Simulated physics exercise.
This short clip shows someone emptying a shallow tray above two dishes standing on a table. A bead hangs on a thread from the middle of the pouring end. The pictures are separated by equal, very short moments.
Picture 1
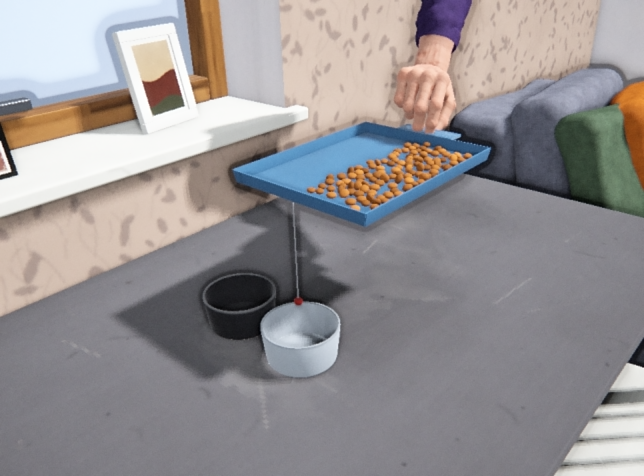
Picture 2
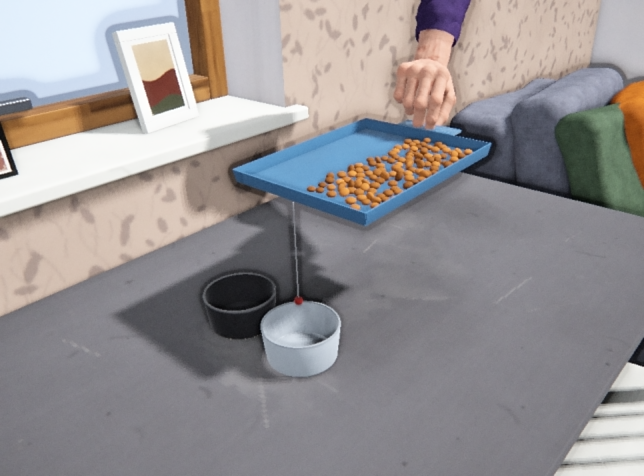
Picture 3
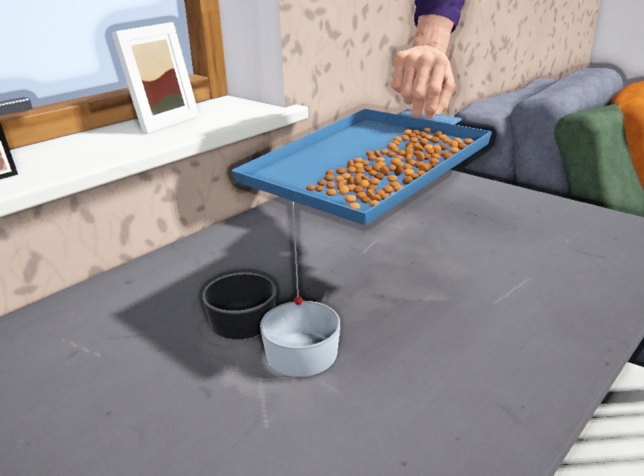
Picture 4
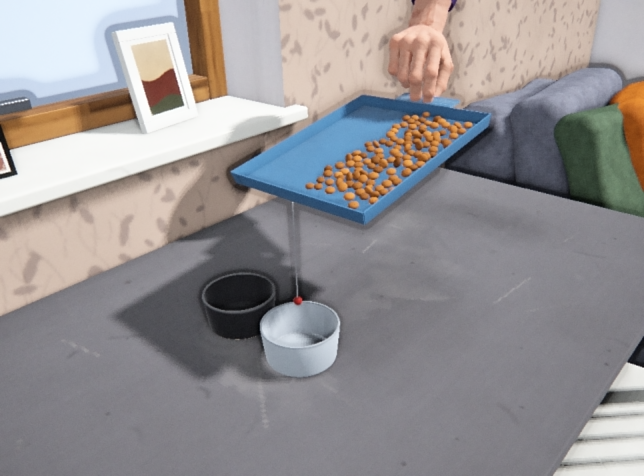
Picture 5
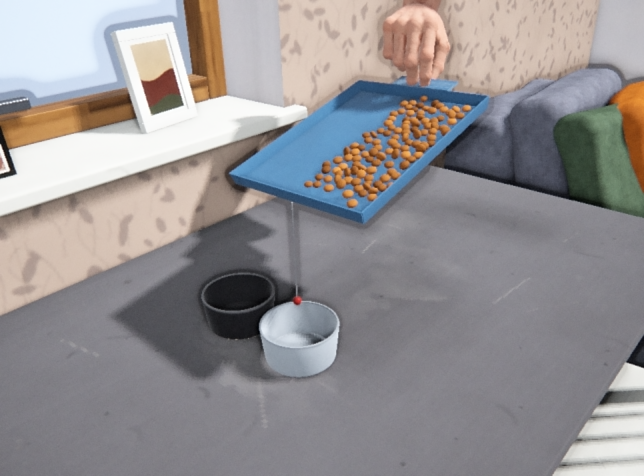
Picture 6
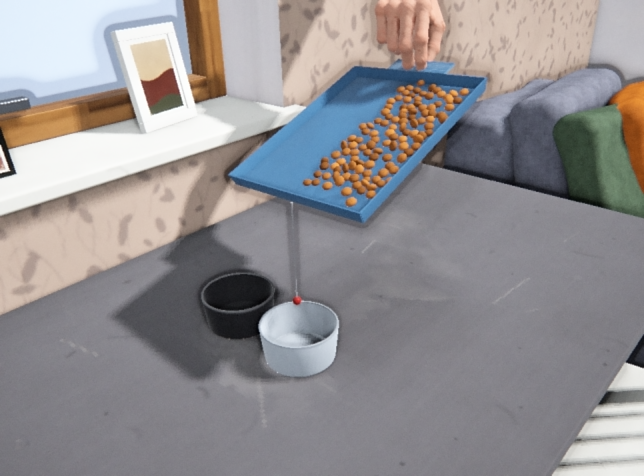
A hand gradually raising the far end of a blue tray of brown kibble above black and white dishes on a grey table.
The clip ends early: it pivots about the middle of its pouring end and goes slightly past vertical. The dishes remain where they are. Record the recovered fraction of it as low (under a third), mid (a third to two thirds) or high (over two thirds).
Recovered fraction: Mid.
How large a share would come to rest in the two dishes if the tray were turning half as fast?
Roughly 50 %.
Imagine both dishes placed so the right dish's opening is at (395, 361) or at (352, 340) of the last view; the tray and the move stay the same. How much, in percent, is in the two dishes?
Close to 10 in a hundred, then close to 20 in a hundred.
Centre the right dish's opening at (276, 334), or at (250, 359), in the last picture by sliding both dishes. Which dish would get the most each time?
Position 1 - the right-side one; position 2 - the right-side one.
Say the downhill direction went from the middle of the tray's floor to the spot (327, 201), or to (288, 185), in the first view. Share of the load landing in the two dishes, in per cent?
Case one near 20 %; case two near 70 %.
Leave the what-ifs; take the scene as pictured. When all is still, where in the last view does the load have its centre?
Somewhere close to (272, 352) in the last picture.
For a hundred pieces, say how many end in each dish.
Share at the end - left dish ~ 20 %, right dish ~ 30 %.
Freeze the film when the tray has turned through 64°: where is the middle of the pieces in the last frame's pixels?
Look close to (298, 187) in the last picture.
Soon, tray tipped steeply; nearly all on the tray; a stray few in the air.
A while on, tray tipped past a quarter turn; about half on the tray; a small part in the right dish; a small part in the left dish; about a third outside both; a small part in the air.
Towards the end, tray tipped past a quarter turn; about a quarter in the right dish; about a quarter in the left dish; about half outside both.
Finally, tray tipped past a quarter turn; about a quarter in the right dish; about a quarter in the left dish; about half outside both.
